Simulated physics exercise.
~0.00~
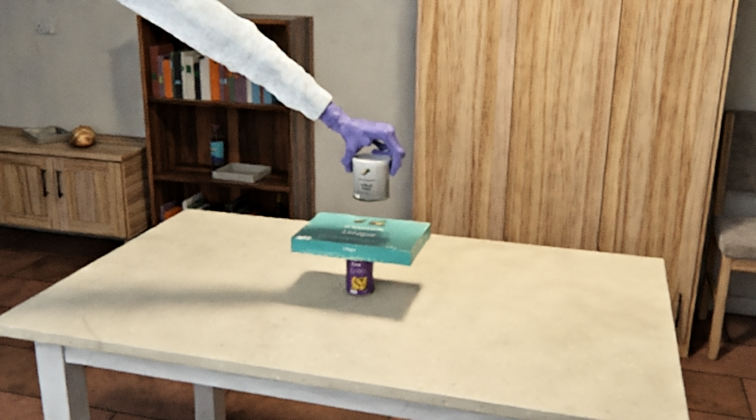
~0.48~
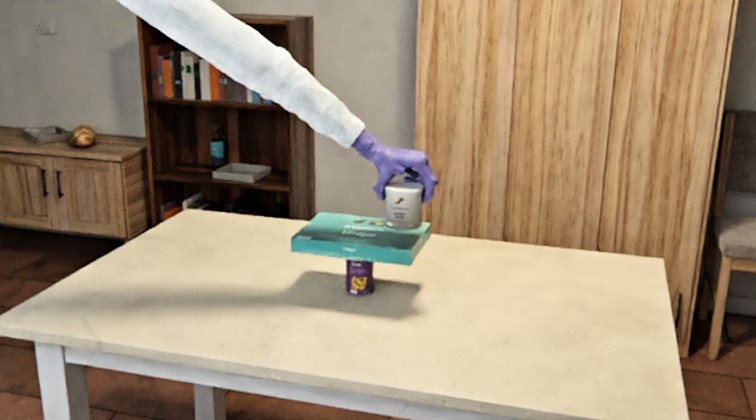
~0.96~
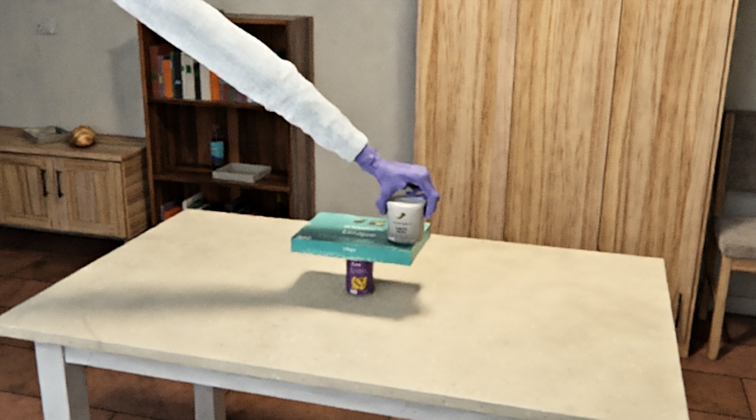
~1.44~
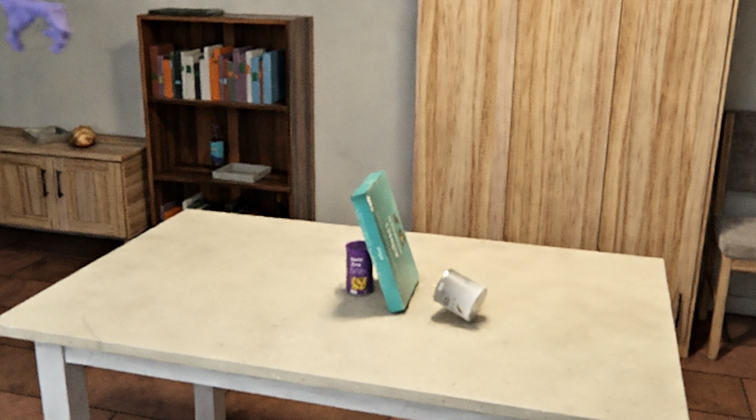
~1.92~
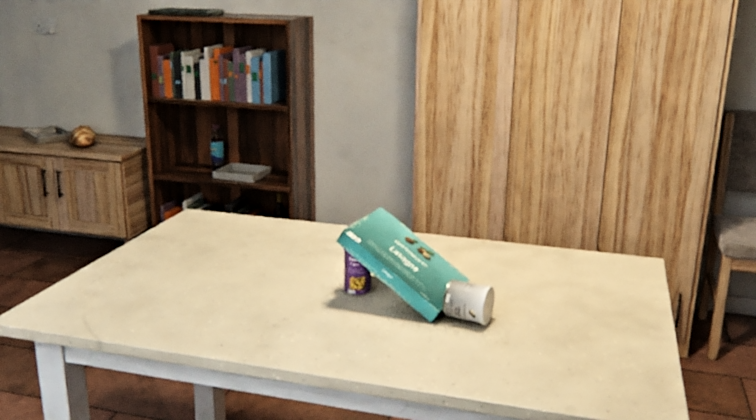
In this clip, a purple-gloved hand lowers a white tin onto the right side of a turquoise packet balanced on a purple tin, then withdraws as the packet tips and both fall, ending with the packet leaning against the upright purple tin beside the toppled white one.
